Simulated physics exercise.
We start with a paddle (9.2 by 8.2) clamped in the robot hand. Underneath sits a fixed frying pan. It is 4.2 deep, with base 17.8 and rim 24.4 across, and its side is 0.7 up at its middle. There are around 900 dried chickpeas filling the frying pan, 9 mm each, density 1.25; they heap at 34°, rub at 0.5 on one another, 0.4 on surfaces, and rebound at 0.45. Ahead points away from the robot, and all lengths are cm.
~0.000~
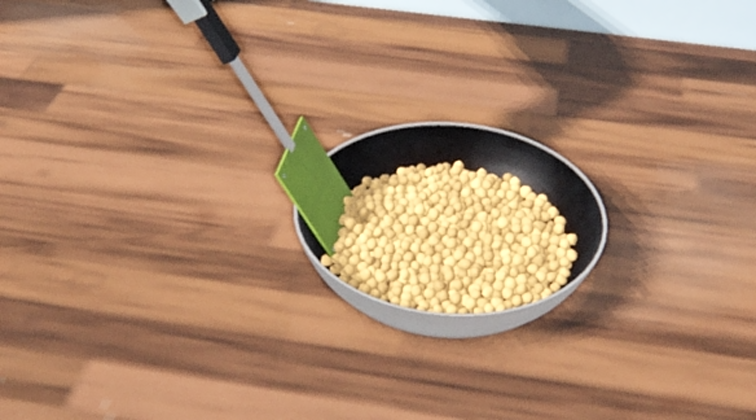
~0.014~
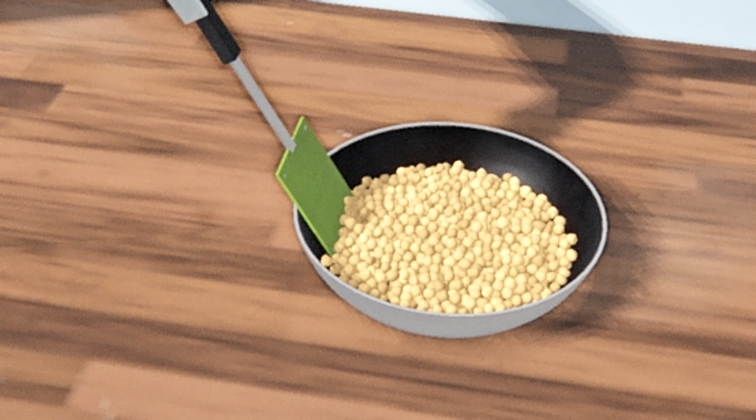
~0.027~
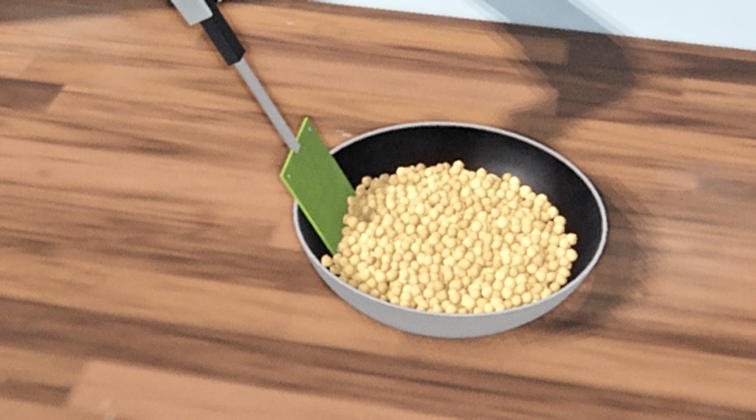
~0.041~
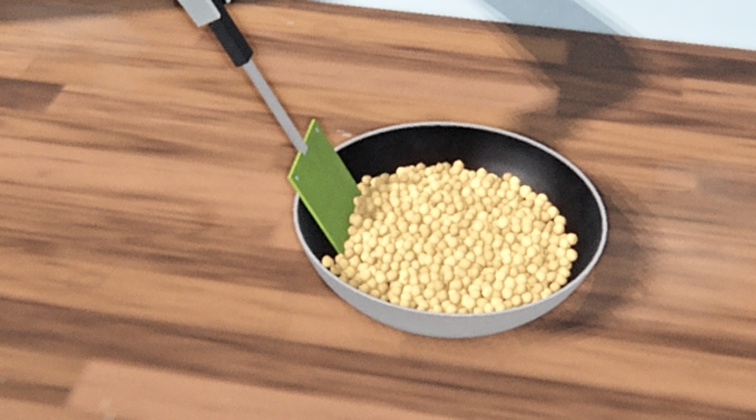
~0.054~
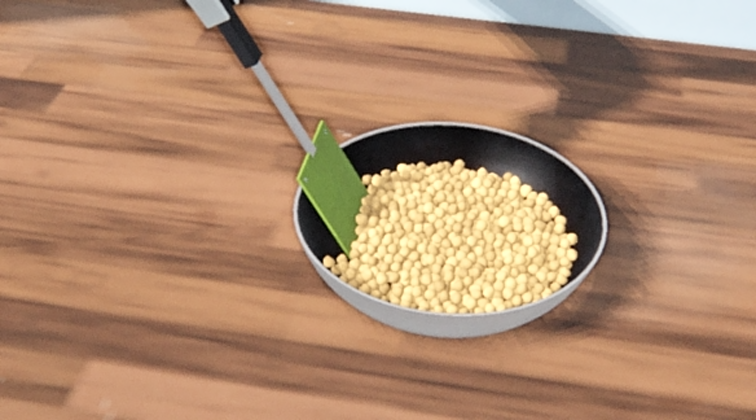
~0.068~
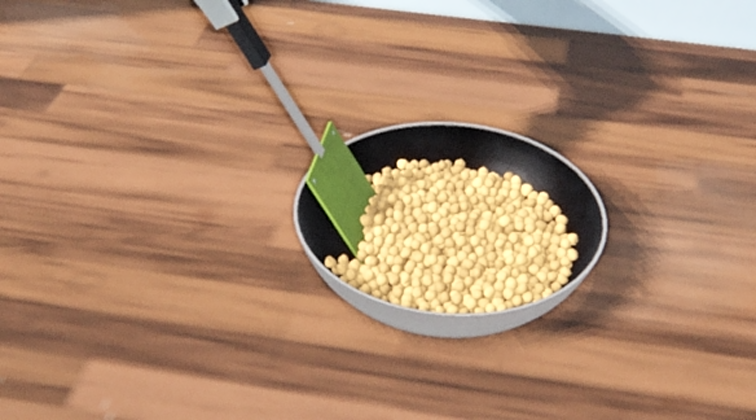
A wooden countertop with streaky brown grain is seen from above at an angle, with a pale blue strip along the upper right edge. A dark-lined frying pan with a grey outside holds a heap of pale yellow chickpeas, and a tilted green paddle on a grey and black handle stands at its left side. The paddle rests at first, then slides slowly a short way right, pressing into the heap's left edge.
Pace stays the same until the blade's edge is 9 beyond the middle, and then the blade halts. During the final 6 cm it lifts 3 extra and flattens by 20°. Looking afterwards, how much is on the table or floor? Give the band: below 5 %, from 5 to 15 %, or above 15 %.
From 5 to 15 %.
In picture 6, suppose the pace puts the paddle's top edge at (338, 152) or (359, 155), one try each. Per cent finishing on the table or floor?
That comes to some 20 and some 25 percent, in that order.
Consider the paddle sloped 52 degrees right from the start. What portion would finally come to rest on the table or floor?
It would come to roughly 10 percent.
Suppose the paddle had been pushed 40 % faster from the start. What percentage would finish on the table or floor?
Approx. 15 per cent.
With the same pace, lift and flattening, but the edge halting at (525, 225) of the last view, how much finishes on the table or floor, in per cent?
Roughly 0 per cent.
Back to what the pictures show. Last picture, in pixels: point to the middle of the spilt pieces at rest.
At about (657, 275) in the last picture.
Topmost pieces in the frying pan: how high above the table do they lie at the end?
About 5.5 cm above the table.
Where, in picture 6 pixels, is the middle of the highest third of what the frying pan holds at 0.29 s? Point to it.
I'd say close to (535, 232).
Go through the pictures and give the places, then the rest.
The first picture shows paddle top edge at (289, 145), sloping 60°; upper third of the load around (439, 230), from x 325 to 570, top at y 165; 900 in the frying pan.
The second picture shows paddle top edge at (290, 145), sloping 60°; upper third of the load around (438, 230), from x 325 to 570, top at y 165.
The third picture shows paddle top edge at (294, 146), sloping 60°; upper third of the load around (437, 230), from x 325 to 570, top at y 165.
The fourth picture shows paddle top edge at (302, 147), sloping 60°; upper third of the load around (435, 229), from x 330 to 570, top at y 165.
The fifth picture shows paddle top edge at (310, 149), sloping 60°; upper third of the load around (436, 227), from x 330 to 570, top at y 165.
The sixth picture shows paddle top edge at (319, 150), sloping 60°; upper third of the load around (437, 226), from x 330 to 575, top at y 165; 900 in the frying pan.
By 0.18 s, sloping 60°, highest piece 5 above the table; 900 in the frying pan.
By 0.29 s, sloping 53°, highest piece 5 above the table; 900 in the frying pan.
By 0.55 s, sloping 40°, highest piece 6 above the table; 819 in the frying pan, 79 on the table or floor, 2 on the blade or in flight.
By 1.60 s, sloping 40°, highest piece 5 above the table; 817 in the frying pan, 83 on the table or floor.
Final count, 817 in the frying pan, 83 on the table or floor. That is 9 % on the table or floor.
